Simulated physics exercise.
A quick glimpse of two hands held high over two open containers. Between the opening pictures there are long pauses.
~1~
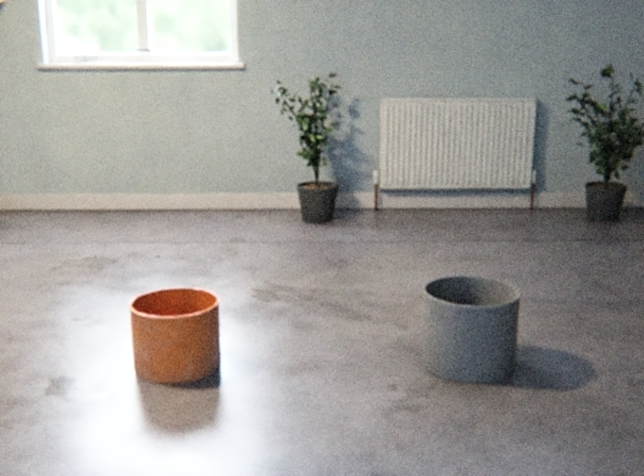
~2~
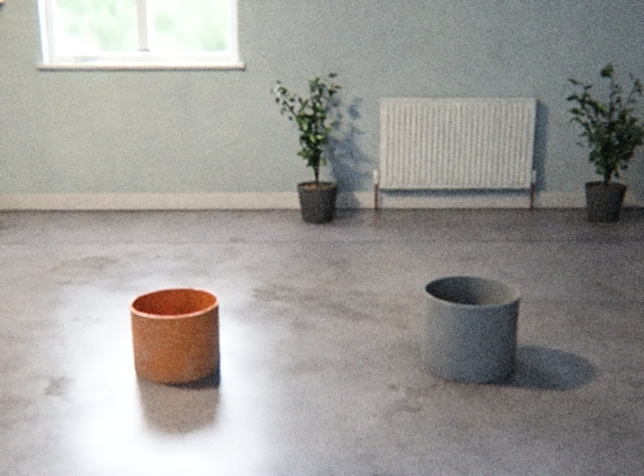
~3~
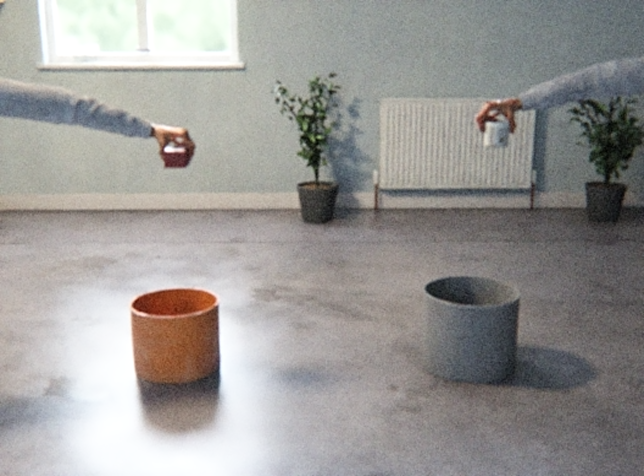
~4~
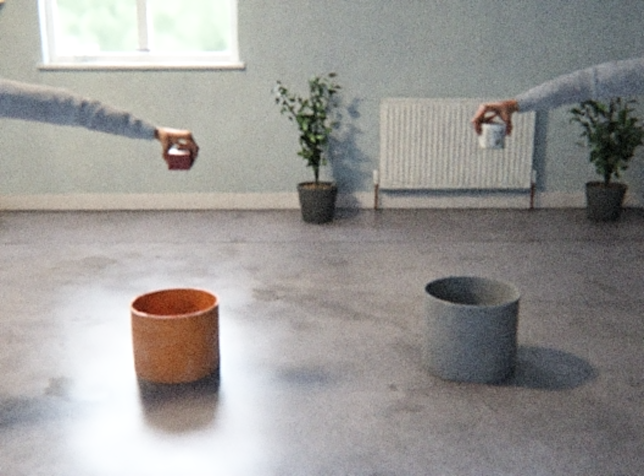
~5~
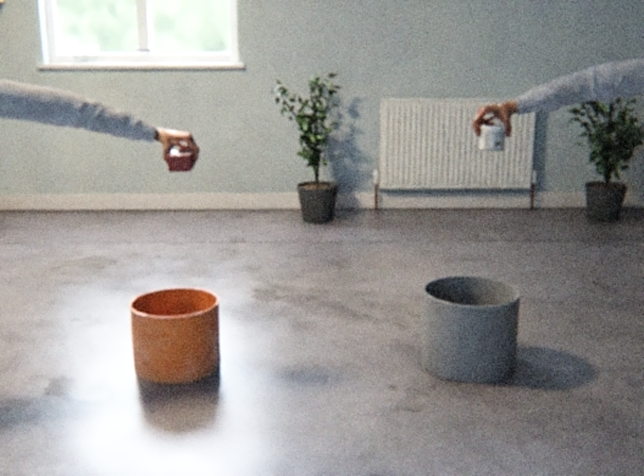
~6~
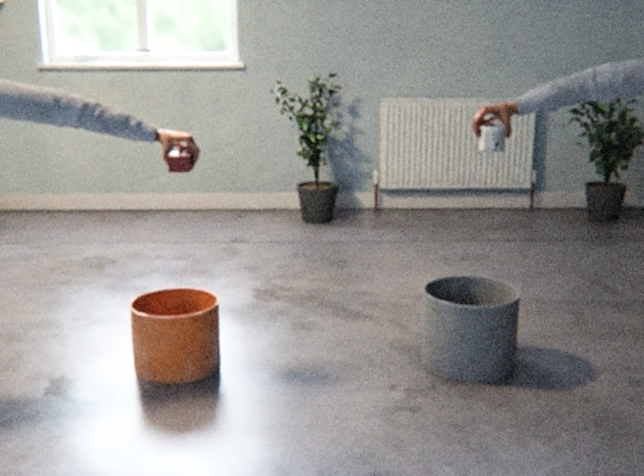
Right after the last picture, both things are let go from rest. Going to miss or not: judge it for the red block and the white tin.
Judgement: Red block - not; white tin - not.
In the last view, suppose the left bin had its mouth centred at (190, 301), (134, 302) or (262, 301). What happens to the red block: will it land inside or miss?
First the red block gets in, next it stays out, last it stays out.
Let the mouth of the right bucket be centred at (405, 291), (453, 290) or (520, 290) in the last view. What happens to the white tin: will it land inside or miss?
Here's how it goes: It does not get in, after that it enters the mouth, and at the end it enters the mouth.
Then, 0.32 s later than the last frame, red block dropping near (187, 277); white tin dropping near (486, 255).
When it is over, the red block lands inside, near (191, 355); the white tin lands inside, near (481, 351).
